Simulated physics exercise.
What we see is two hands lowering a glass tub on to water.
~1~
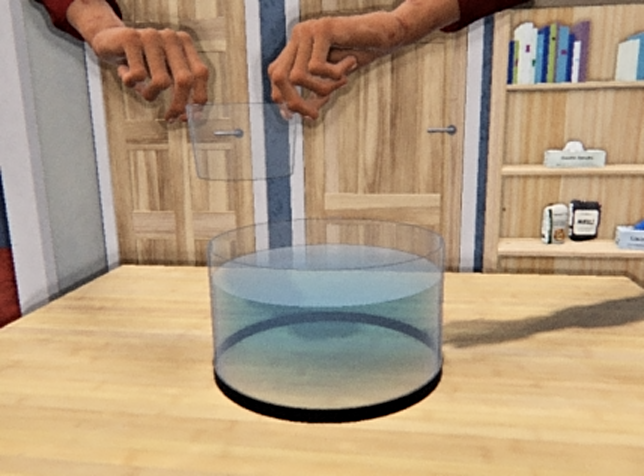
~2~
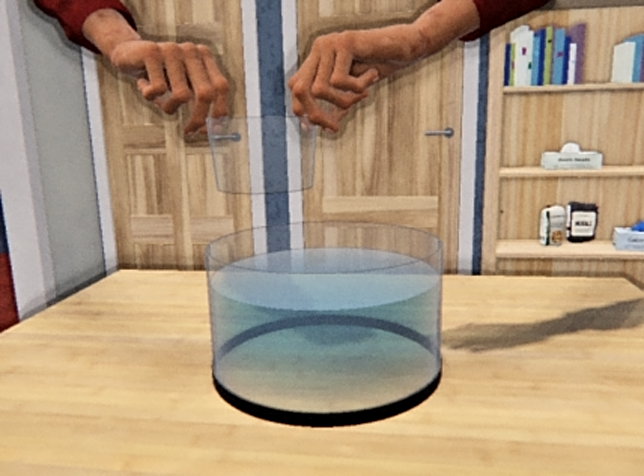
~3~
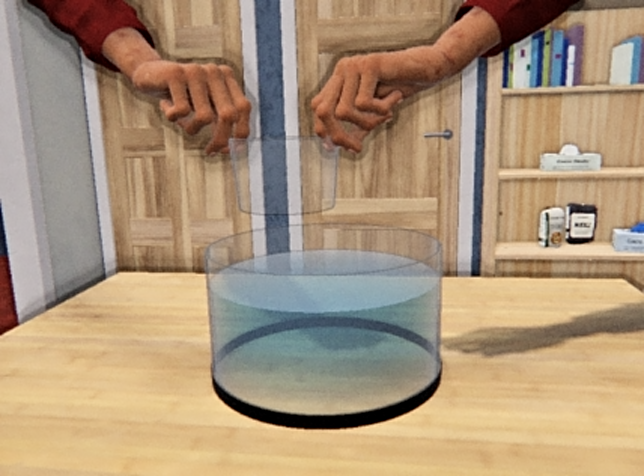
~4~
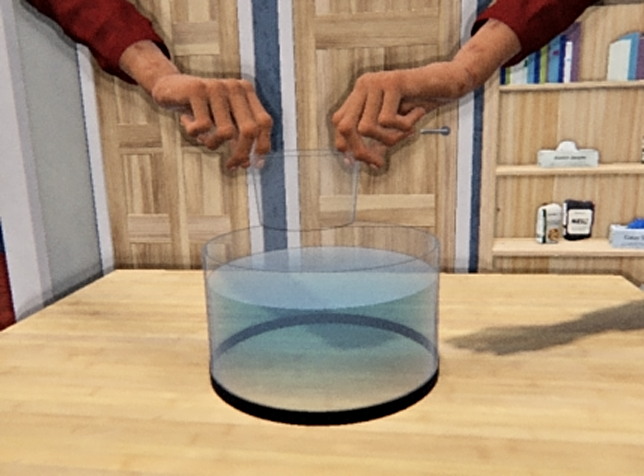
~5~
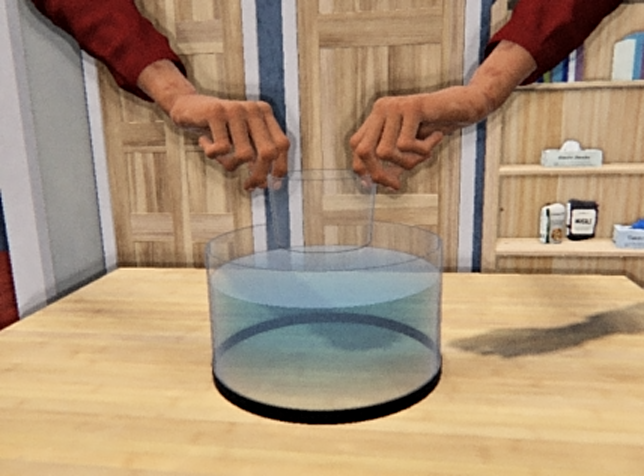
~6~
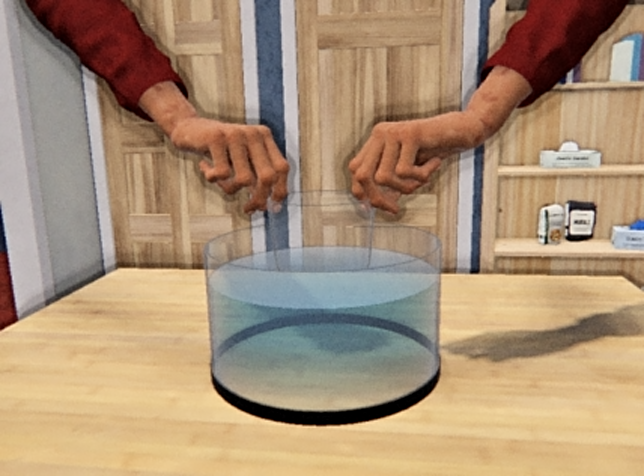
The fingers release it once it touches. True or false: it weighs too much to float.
False.
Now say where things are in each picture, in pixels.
In the first frame, tub (244, 138) empty; above the basin.
In the second frame, tub (264, 150) empty; coming down.
In the third frame, tub (286, 170) empty; lower.
In the fourth frame, tub (306, 185) empty; lower still.
In the fifth frame, tub (323, 206) empty; close to the surface.
In the sixth frame, tub (322, 228) empty; just over the surface.
Shortly, the tub dips into the water.
Then, it bobs and steadies.
At the finish, the tub floats with about half of its side showing.
